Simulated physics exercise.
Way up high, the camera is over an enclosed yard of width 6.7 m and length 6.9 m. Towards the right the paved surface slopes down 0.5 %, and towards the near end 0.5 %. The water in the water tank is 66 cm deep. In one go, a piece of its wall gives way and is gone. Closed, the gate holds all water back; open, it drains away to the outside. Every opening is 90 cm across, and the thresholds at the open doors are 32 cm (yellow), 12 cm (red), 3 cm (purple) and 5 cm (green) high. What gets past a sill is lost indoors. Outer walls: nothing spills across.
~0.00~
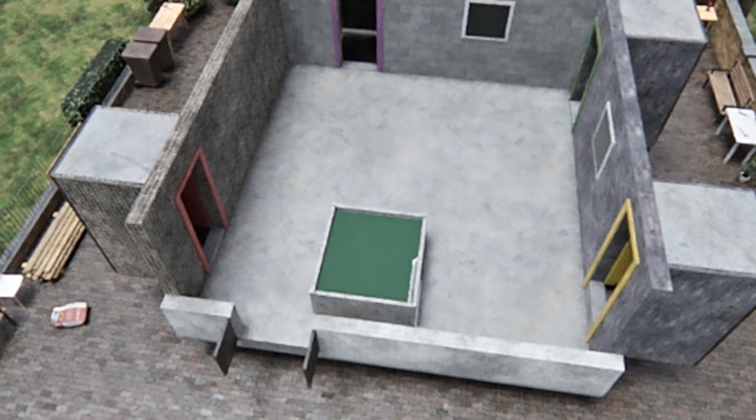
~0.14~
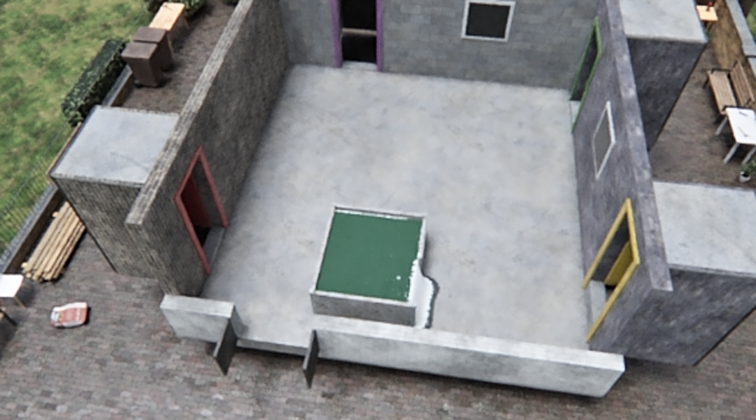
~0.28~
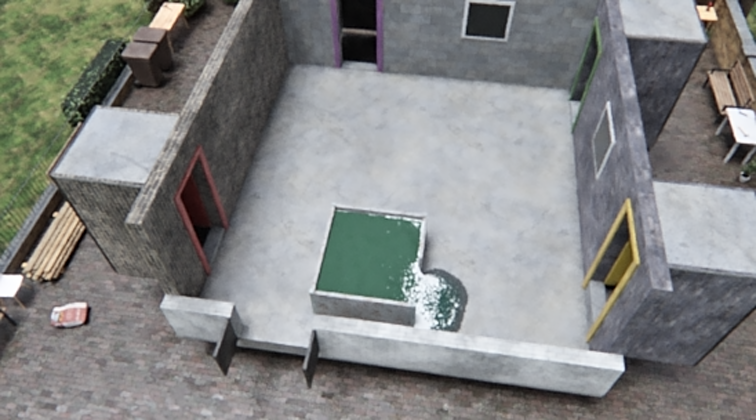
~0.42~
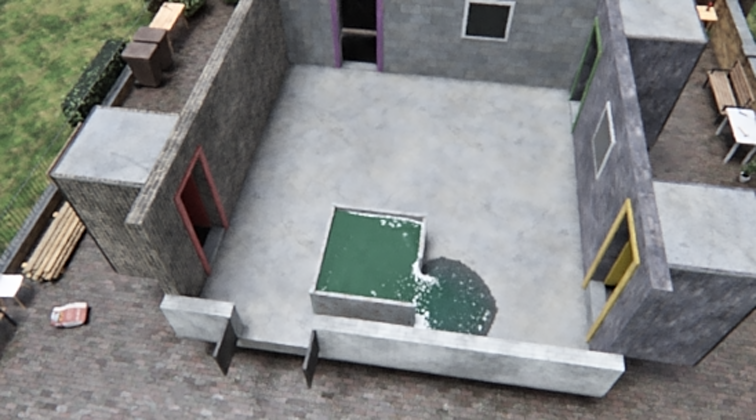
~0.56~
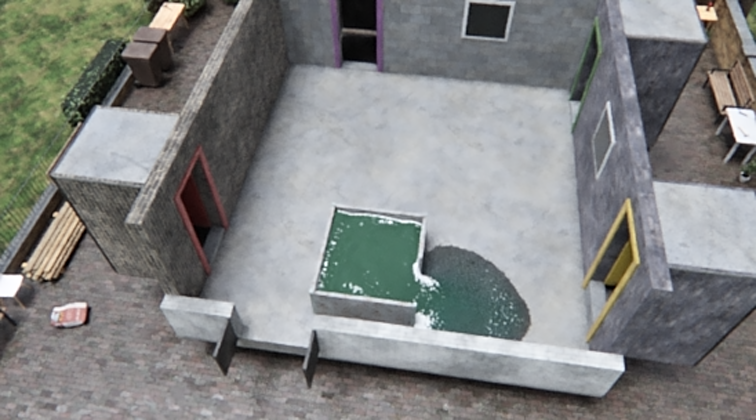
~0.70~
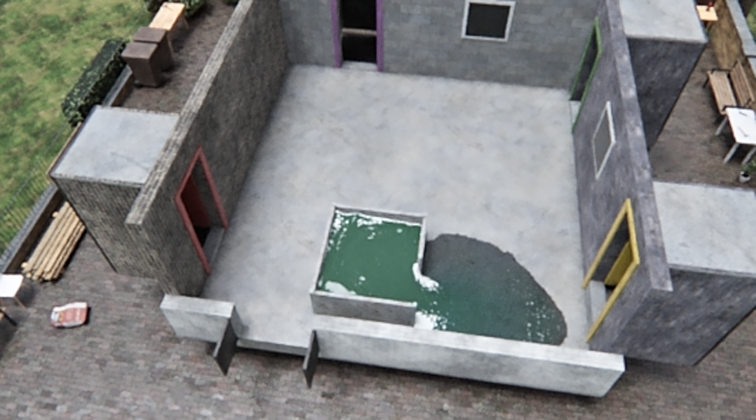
The footage shows a walled yard from above, with a square tank of green water near the front; part of the tank's right side gives way, and water pours out, spreading rightward across the pale floor toward the yellow-framed doorway.
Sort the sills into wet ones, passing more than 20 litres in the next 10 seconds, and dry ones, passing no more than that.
Yellow door: Dry; red door: Dry; purple door: Dry; green door: Wet.
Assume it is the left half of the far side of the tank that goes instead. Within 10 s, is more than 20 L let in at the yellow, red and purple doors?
In that case, yellow door: Less than that, red door: Less than that, purple door: More than that.
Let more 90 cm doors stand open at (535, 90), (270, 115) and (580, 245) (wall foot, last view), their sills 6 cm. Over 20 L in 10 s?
Taking them in order, the first gets enough, the second too little and the third enough.
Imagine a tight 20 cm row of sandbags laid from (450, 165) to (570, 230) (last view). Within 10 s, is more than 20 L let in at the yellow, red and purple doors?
Then, at the yellow door it's not exceeded, at the red door it's not exceeded, at the purple door it's not exceeded.
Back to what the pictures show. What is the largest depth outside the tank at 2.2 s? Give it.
40 cm or so.
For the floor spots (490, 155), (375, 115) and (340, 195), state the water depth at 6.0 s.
4, 1, 0 cm.
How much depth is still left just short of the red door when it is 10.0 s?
I'd put it near 0.0 cm.
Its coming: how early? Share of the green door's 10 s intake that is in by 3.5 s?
Share: ~ 0 %.
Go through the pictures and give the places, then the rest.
Still water, 66 cm deep, in the water tank at (372, 254), in the first frame.
The front is at (429, 280), 0.5 m from the gap at (414, 294); 0.2 m2 of floor is under water; 66 cm left at the back of the water tank, in the second frame.
The front is at (462, 294), 0.9 m from the gap at (414, 296); 0.9 m2 of floor is under water; 66 cm left at the back of the water tank, in the third frame.
Water pours out at (414, 296) and has run 1.3 m, to (489, 300); typically 7 cm deep outside, 64 cm at the water tank's back, in the fourth frame.
Water pours out at (414, 296) and has run 1.9 m, to (524, 324); typically 6 cm deep outside, 58 cm at the water tank's back, in the fifth frame.
The front is at (561, 335), 2.5 m from the gap at (414, 296); 4.3 m2 of floor is under water; 56 cm left at the back of the water tank, in the sixth frame.
After 1.4 s water covers 15 % of the floor and is deepest (49 cm) near (580, 361); yellow door 27 cm at the sill, 0 L in, red door not reached, purple door not reached, green door not reached.
After 2.2 s water covers 15 % of the floor and is deepest (40 cm) near (580, 351); yellow door 31 cm at the sill, 1 L in, red door not reached, purple door not reached, green door not reached.
After 3.5 s water covers 30 % of the floor and is deepest (24 cm) near (513, 362); yellow door 22 cm at the sill, 4 L in, red door not reached, purple door not reached, green door 5 cm at the sill, 0 L in.
After 6.0 s water covers 55 % of the floor and is deepest (14 cm) near (576, 294); yellow door 13 cm at the sill, 4 L in, red door not reached, purple door 3 cm at the sill, 0 L in, green door 8 cm at the sill, 6 L in.
After 10.0 s water covers 80 % of the floor and is deepest (9 cm) near (566, 134); yellow door 7 cm at the sill, 4 L in, red door not reached, purple door 3 cm at the sill, 1 L in, green door 9 cm at the sill, 56 L in.
